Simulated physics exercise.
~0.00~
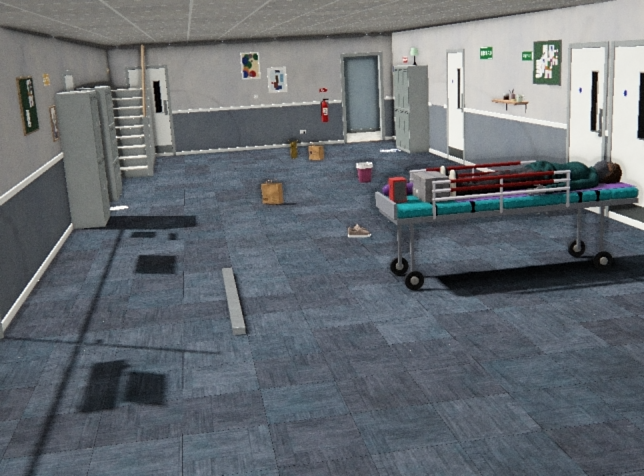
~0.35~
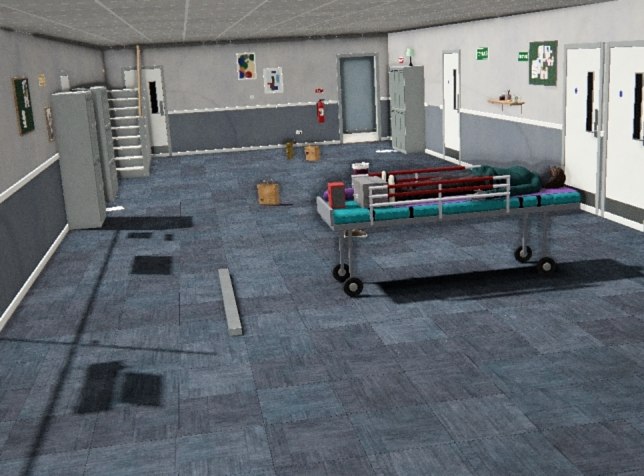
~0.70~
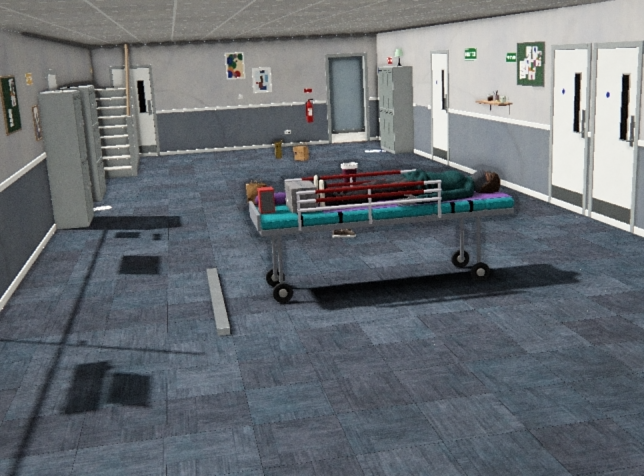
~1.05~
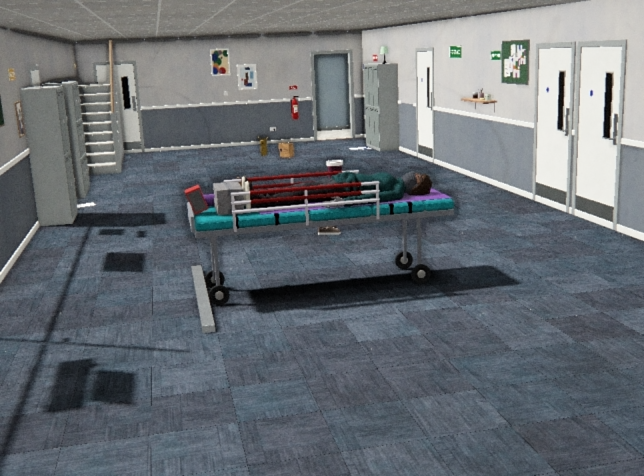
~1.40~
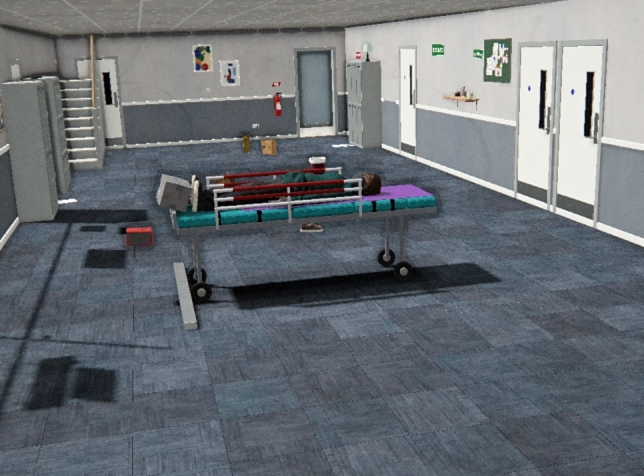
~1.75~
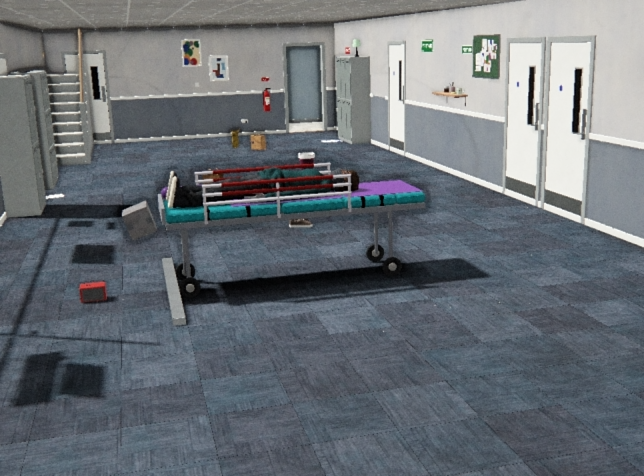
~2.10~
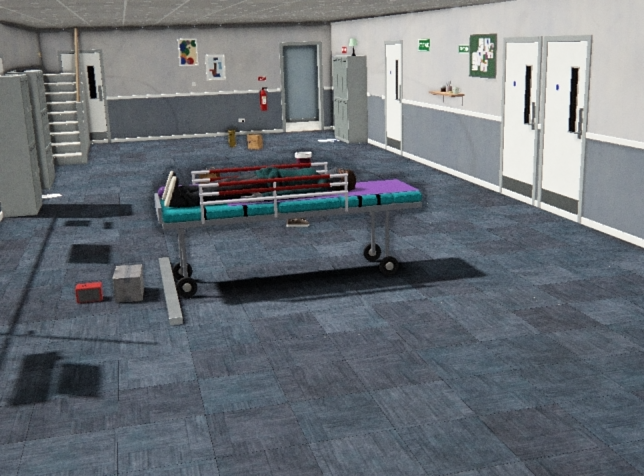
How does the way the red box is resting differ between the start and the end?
At the start the red box stands upright on the trolley, and at the end it lies on its side on the floor.
